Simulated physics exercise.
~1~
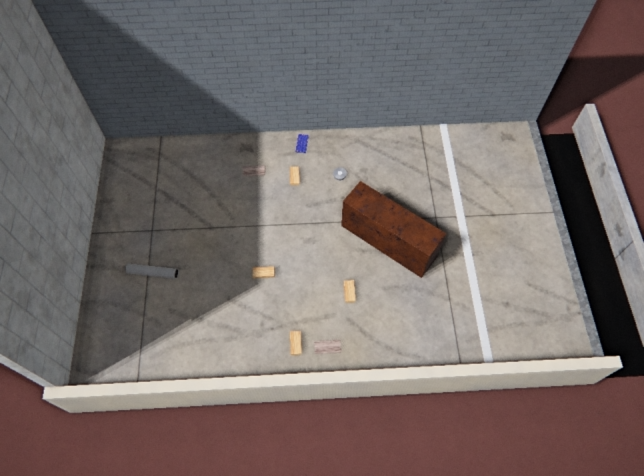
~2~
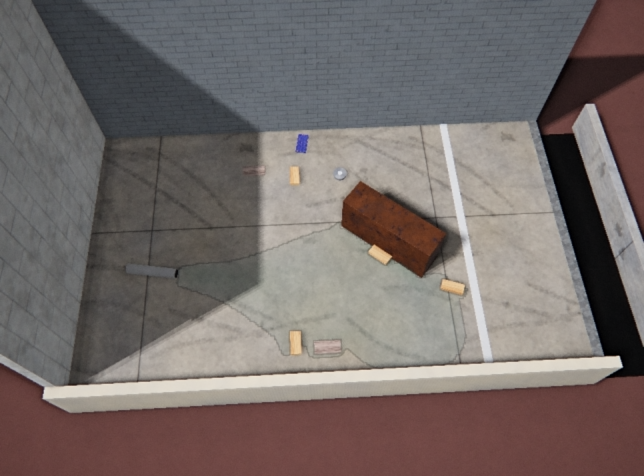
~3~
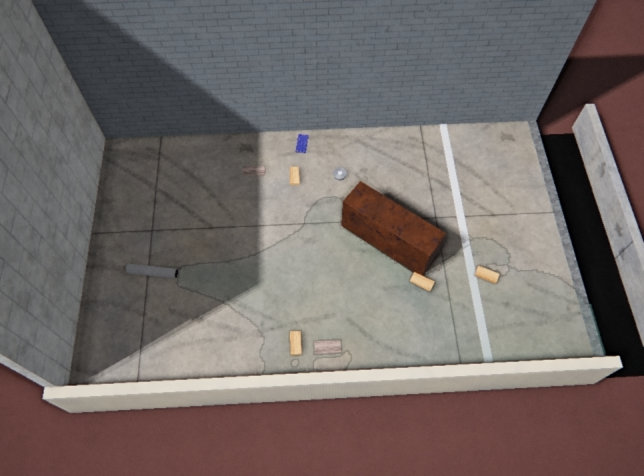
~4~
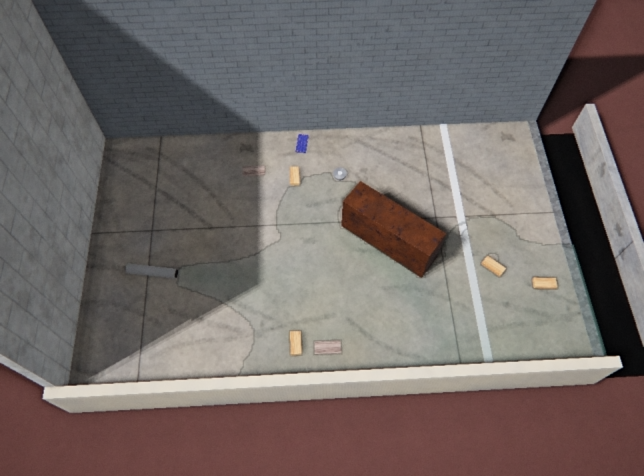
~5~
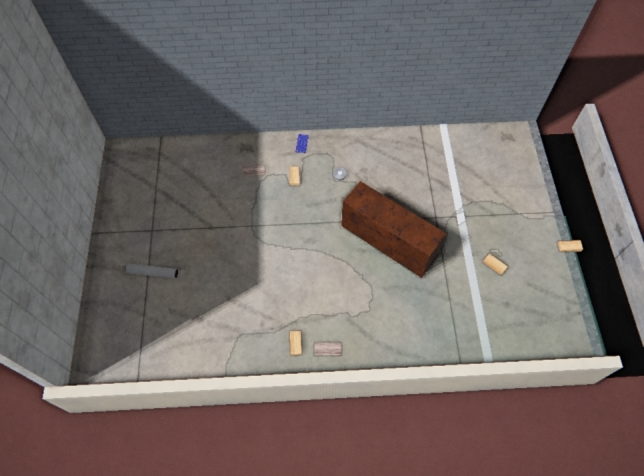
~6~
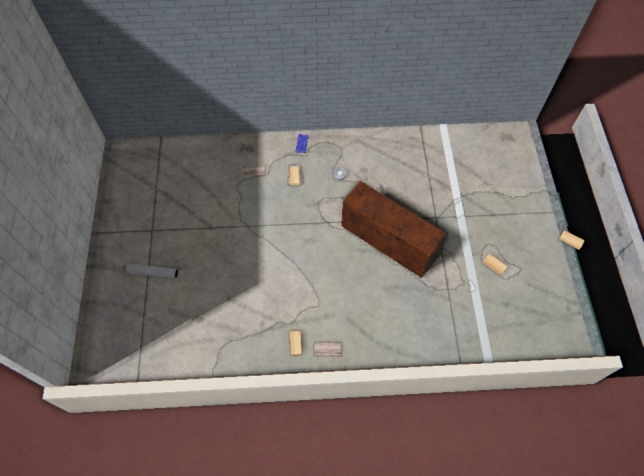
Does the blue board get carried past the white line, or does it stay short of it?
It stays short of the line. The blue board remains near the back wall, to the left of the white line, while two tan pieces are carried across.
